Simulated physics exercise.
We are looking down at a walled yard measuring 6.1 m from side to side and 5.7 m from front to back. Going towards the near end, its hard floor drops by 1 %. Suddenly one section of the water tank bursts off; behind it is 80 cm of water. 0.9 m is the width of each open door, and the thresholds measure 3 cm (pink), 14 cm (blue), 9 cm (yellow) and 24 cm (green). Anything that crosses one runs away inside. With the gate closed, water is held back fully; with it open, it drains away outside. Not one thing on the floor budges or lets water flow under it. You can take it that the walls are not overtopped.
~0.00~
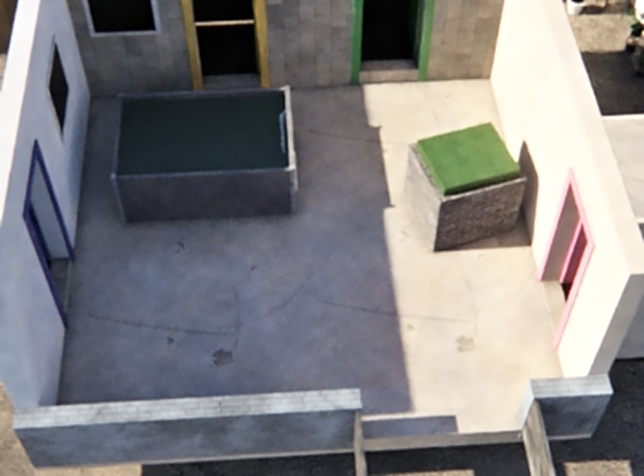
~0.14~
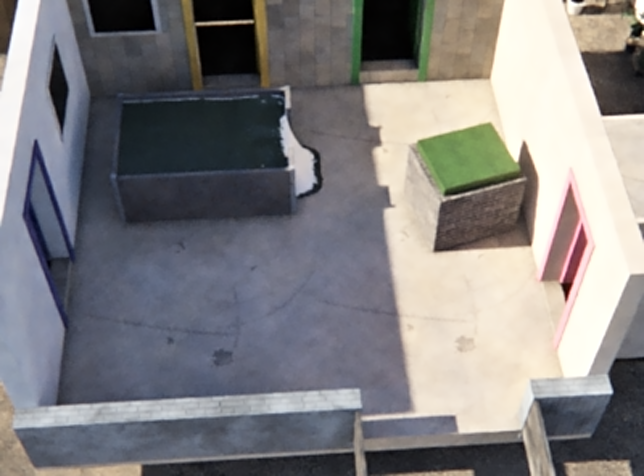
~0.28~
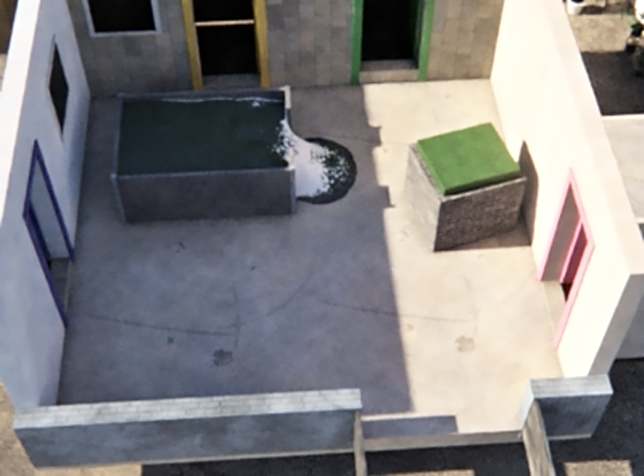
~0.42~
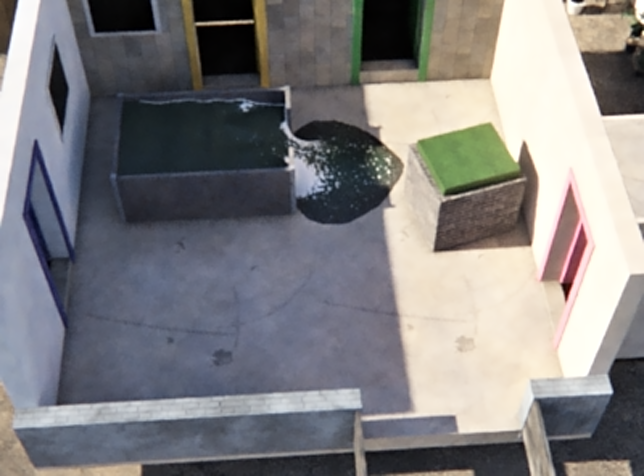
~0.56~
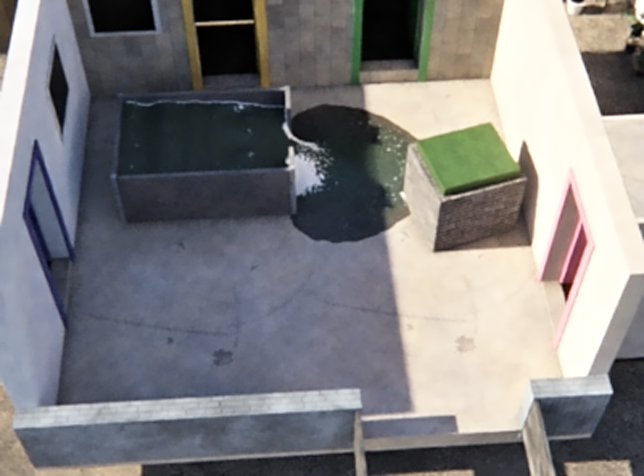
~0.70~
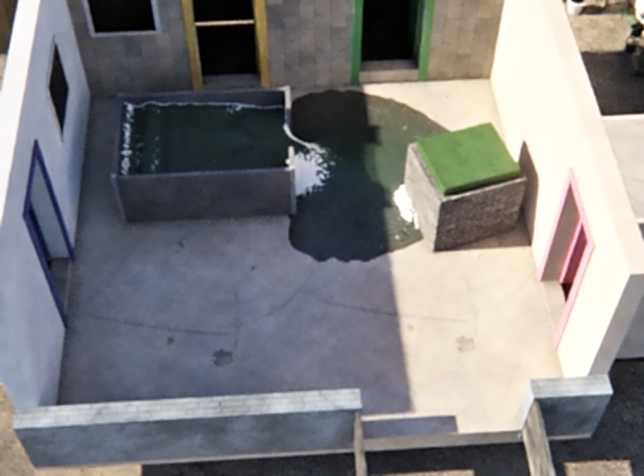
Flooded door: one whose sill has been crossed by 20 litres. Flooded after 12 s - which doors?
Pink door: No. Blue door: No. Yellow door: No. Green door: No.
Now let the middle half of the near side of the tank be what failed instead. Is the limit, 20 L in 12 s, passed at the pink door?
At the pink door the limit is exceeded.
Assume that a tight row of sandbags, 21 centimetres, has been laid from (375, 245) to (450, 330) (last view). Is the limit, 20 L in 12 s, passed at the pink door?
Against that limit the pink door lands on the high side.
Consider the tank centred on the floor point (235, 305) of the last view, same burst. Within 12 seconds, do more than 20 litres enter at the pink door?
Pink: Too much.
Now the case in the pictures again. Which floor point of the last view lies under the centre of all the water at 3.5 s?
Centre: Approx. (324, 177) px.
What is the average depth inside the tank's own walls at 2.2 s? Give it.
Roughly 45 centimetres.
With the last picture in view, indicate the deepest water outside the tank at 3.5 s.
Near (442, 182).
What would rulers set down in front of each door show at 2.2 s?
Depth readings (cm): Pink = 1; blue = 0; yellow = 0; green = 13.
After 1.4 s water covers 30 % of the floor and is deepest (42 cm) near (300, 169); pink door not reached, blue door not reached, yellow door not reached, green door 15 cm at the sill, 0 L in.
After 2.2 s water covers 40 % of the floor and is deepest (44 cm) near (484, 89); pink door not reached, blue door not reached, yellow door not reached, green door 13 cm at the sill, 0 L in.
After 3.5 s water covers 50 % of the floor and is deepest (33 cm) near (442, 182); pink door 4 cm at the sill, 0 L in, blue door not reached, yellow door not reached, green door 19 cm at the sill, 1 L in.
After 7.0 s water covers 70 % of the floor and is deepest (18 cm) near (515, 218); pink door 2 cm at the sill, 1 L in, blue door not reached, yellow door 6 cm at the sill, 0 L in, green door 10 cm at the sill, 1 L in.
After 12.0 s water covers 85 % of the floor and is deepest (12 cm) near (102, 106); pink door 3 cm at the sill, 2 L in, blue door 5 cm at the sill, 0 L in, yellow door 10 cm at the sill, 3 L in, green door 7 cm at the sill, 1 L in.
